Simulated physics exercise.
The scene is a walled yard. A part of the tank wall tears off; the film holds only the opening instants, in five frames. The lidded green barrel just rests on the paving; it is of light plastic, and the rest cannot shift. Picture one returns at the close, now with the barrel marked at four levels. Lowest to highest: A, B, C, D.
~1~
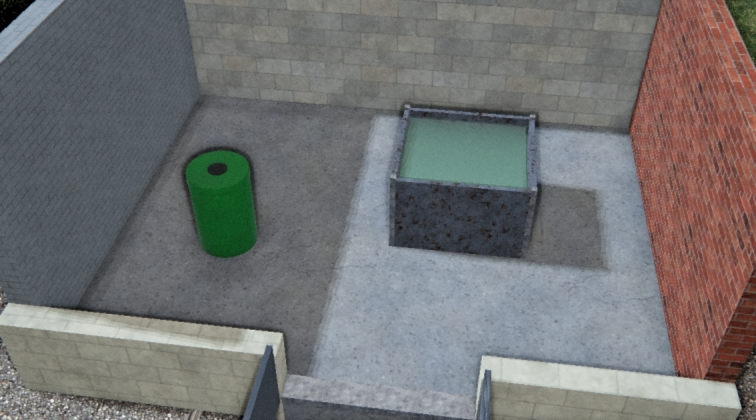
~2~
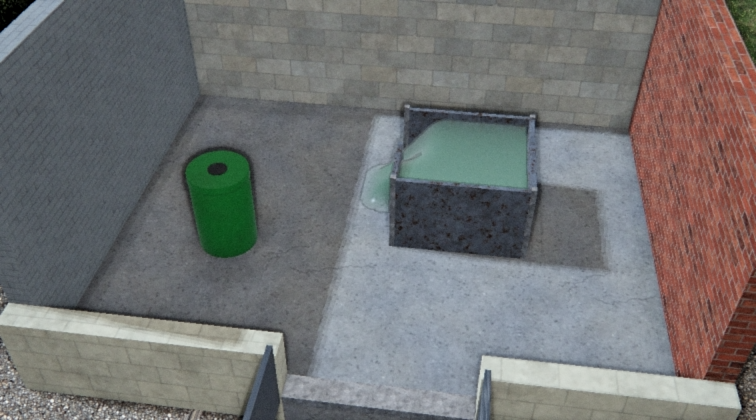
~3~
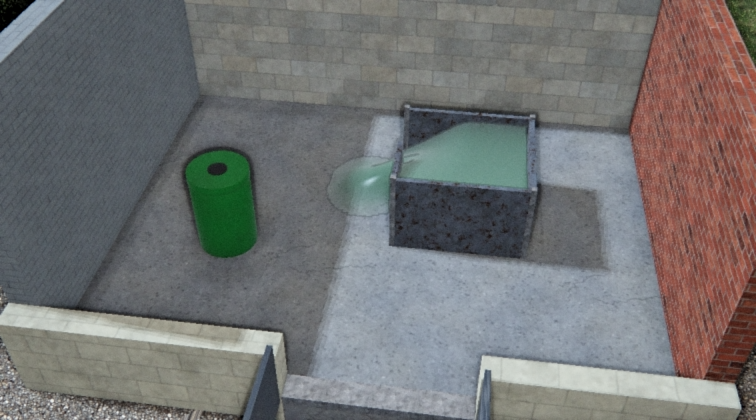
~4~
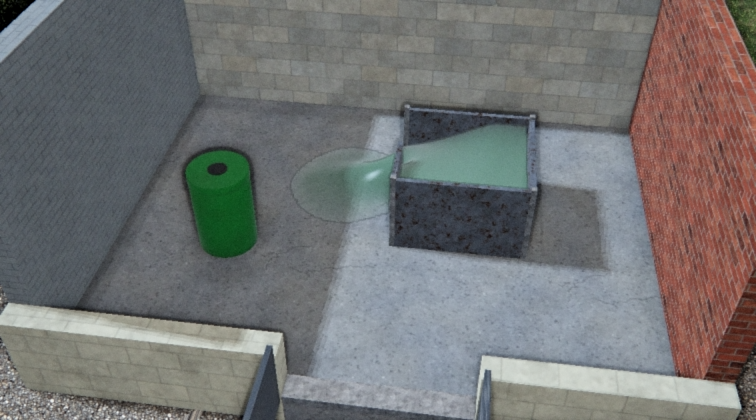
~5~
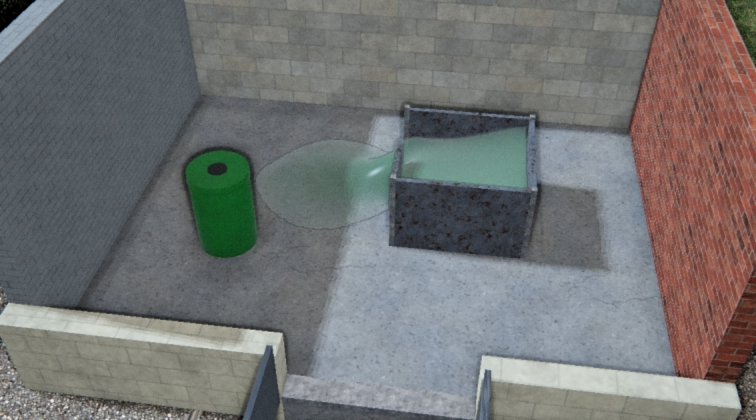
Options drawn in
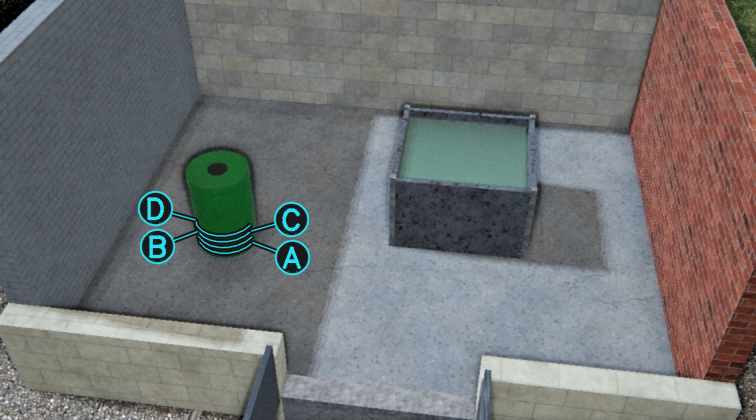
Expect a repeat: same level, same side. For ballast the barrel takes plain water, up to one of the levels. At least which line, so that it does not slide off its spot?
Line B just does it.
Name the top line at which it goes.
A it is.
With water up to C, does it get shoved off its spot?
No, not at all.
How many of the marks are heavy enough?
Three.
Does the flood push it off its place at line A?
Yes, it does.
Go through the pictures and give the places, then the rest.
Lid of the green barrel at (217, 169); tank full, its middle at (466, 153); open gate at (381, 348).
Water covers 1 % of the ground and is seen nearest the barrel at (369, 194).
Water covers 3 % of the ground and is seen nearest the barrel at (334, 192).
Water covers 6 % of the ground and is seen nearest the barrel at (303, 196).
Lid of the green barrel at (217, 169); water covers 9 % of the ground and is seen nearest the barrel at (272, 202).
On the marked copy, A at (220, 253); B at (218, 247); C at (217, 241); D at (216, 235); from the bottom up A, B, C, D.
Choosing A, it is pushed about its own width away.
Choosing B, it does not move.
Choosing C, it does not move.
Choosing D, it does not move.
